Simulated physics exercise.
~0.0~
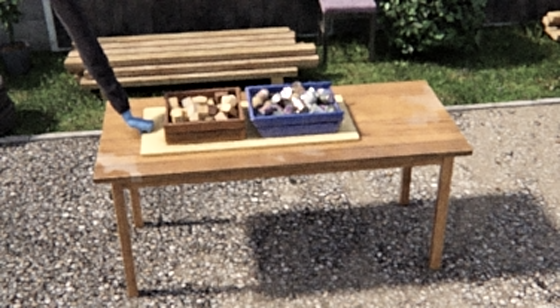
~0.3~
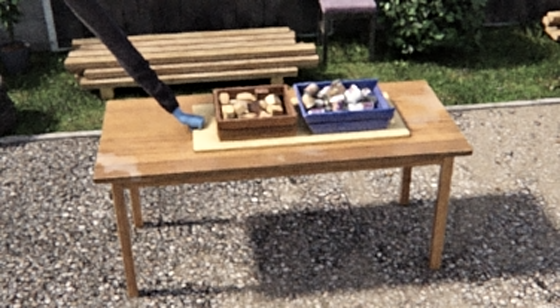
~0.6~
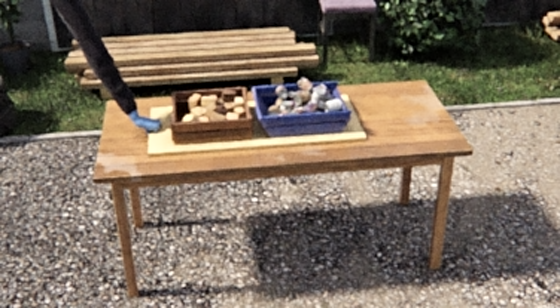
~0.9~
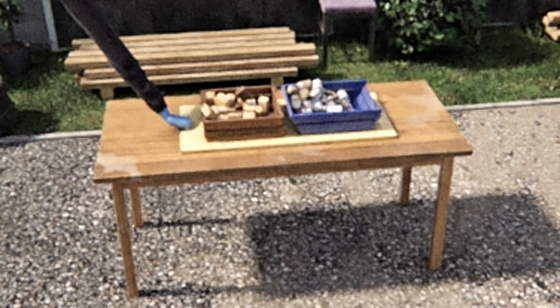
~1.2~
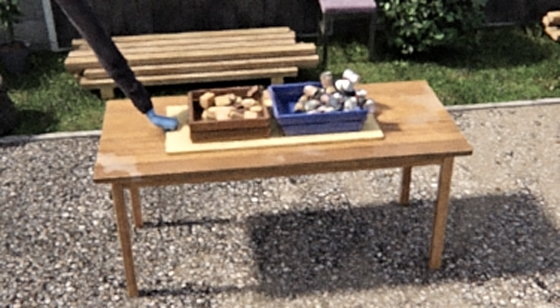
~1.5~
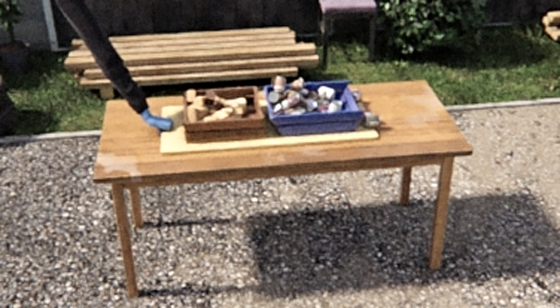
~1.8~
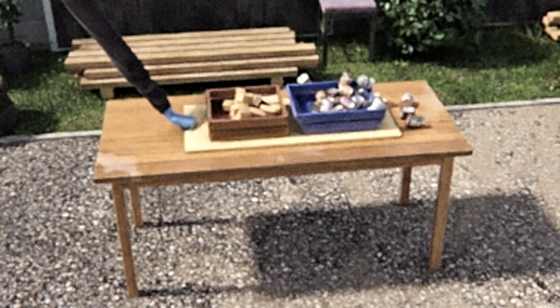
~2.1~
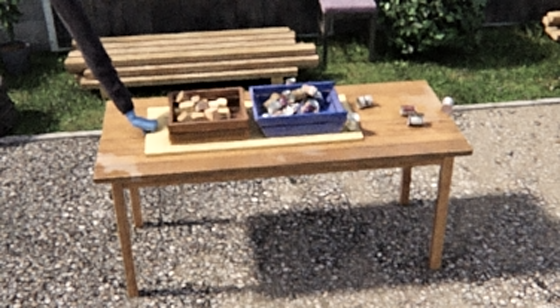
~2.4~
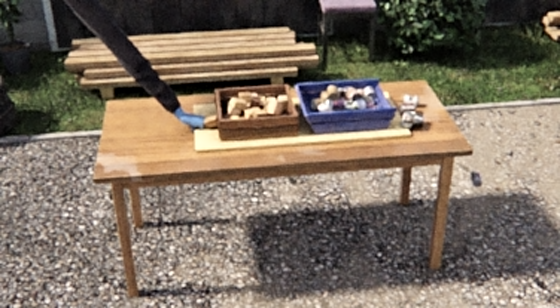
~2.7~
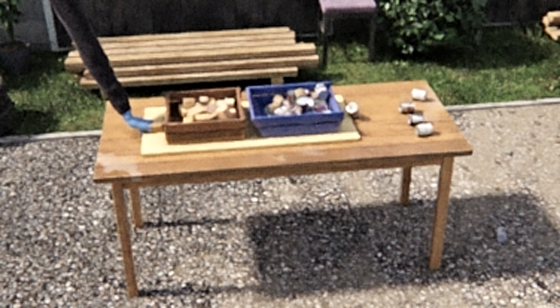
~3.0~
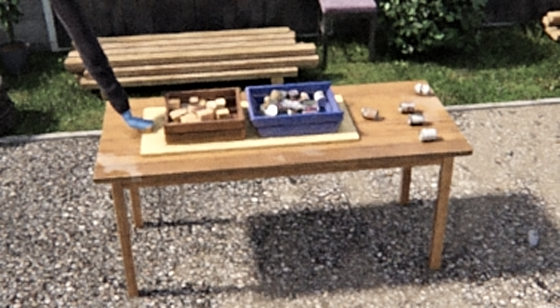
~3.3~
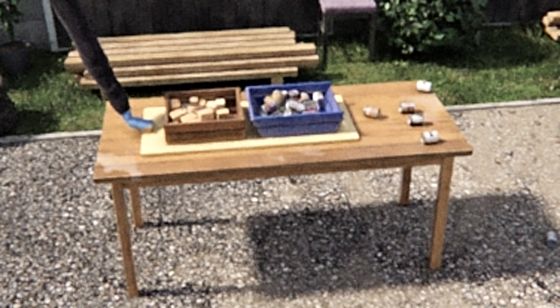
On a wooden table in a gravel yard, a blue-gloved hand shook a board holding a brown tray of blocks and a blue tray of small tins from side to side, until several tins spilled rightward, some staying on the table and one reaching the gravel.
